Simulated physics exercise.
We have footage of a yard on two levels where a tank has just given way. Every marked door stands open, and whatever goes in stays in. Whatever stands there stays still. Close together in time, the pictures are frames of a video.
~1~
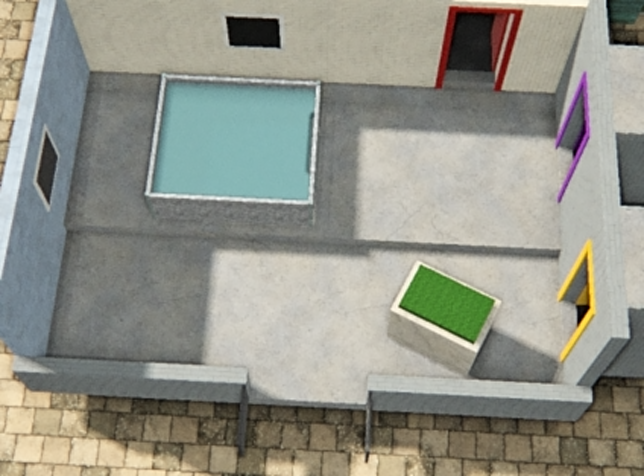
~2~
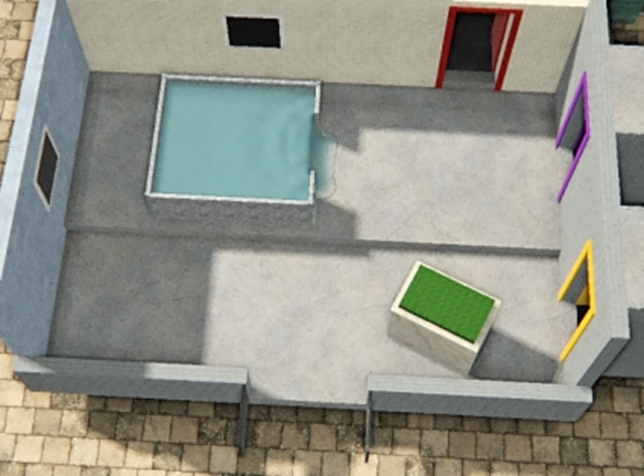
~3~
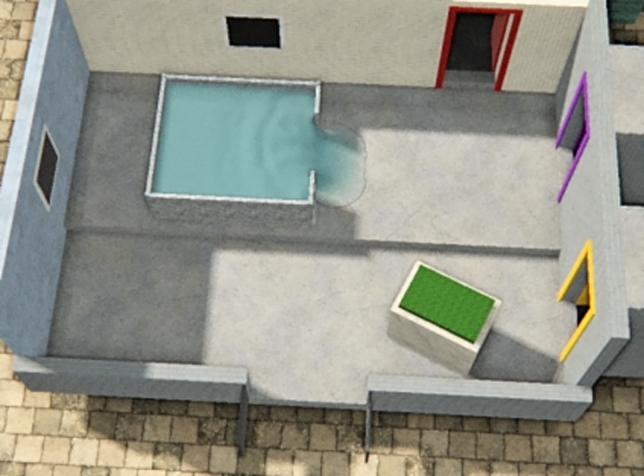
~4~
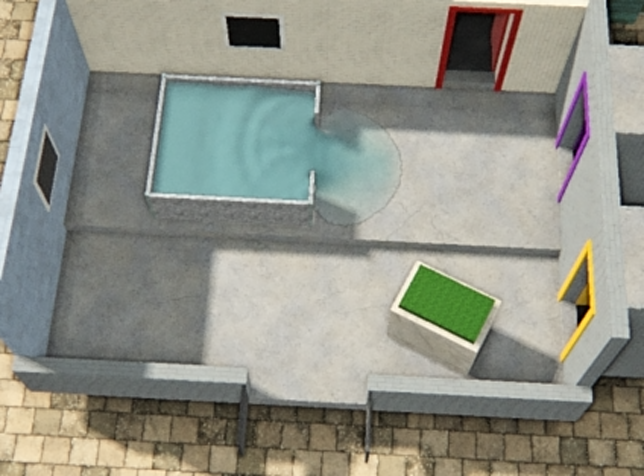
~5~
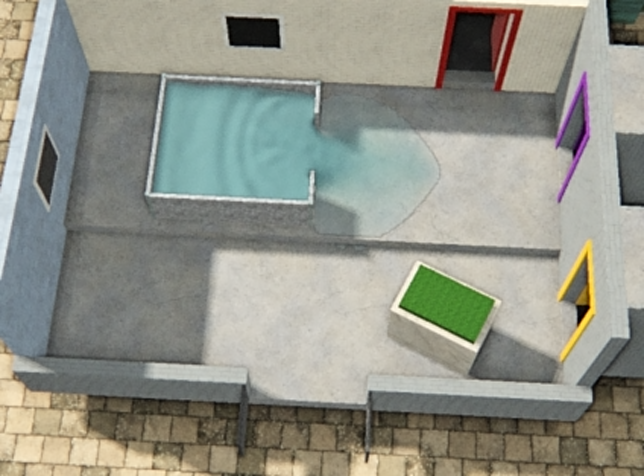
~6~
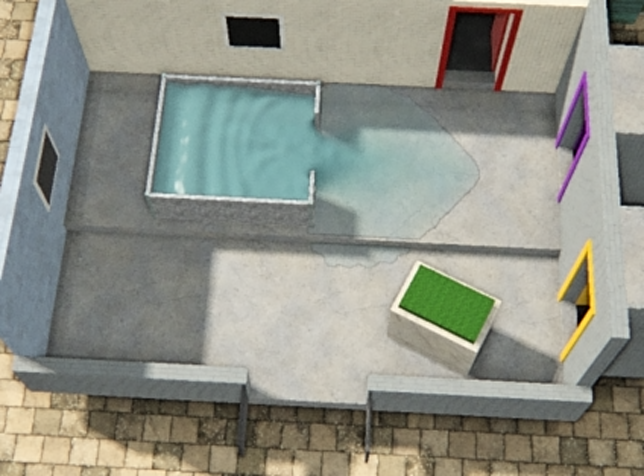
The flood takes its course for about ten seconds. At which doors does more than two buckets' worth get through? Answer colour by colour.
The yellow door lets through more than two buckets; the purple door lets through more than two buckets; the red door lets through two buckets or less.
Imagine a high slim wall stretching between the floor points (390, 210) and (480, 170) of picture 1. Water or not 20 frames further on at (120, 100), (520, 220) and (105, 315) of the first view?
Taking them in order, I'd say parched, soaked and parched.
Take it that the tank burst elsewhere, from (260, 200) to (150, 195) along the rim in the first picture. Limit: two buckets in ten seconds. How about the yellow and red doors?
Yellow door: Beyond the mark, red door: Short of the mark.
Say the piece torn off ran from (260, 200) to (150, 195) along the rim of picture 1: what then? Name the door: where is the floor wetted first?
The yellow one.
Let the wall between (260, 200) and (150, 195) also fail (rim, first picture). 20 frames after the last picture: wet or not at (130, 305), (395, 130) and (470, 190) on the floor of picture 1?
The first spot is swamped, the second spared, the third spared.
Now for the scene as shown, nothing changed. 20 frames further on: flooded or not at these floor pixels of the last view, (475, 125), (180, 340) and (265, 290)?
Result, in order: Waterlogged / unflooded / unflooded.
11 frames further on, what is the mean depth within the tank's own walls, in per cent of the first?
62 per cent or thereabouts.
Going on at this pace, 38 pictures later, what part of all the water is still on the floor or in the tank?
Estimate: Close to 88 %.
A moment on, water covers 35 % of the floor; the yellow door not reached, the purple door under two buckets in, the red door wet at the sill, nothing in.
Next, water covers 40 % of the floor; the yellow door under two buckets in, the purple door over two buckets in, the red door wet at the sill, nothing in.
Then, water covers 50 % of the floor; the yellow door over two buckets in, the purple door far over two buckets in, the red door wet at the sill, nothing in.
Later, water covers 65 % of the floor; the yellow door far over two buckets in, the purple door far over two buckets in, the red door wet at the sill, nothing in.
In the end, water covers 85 % of the floor; the yellow door far over two buckets in, the purple door far over two buckets in, the red door wet at the sill, nothing in.
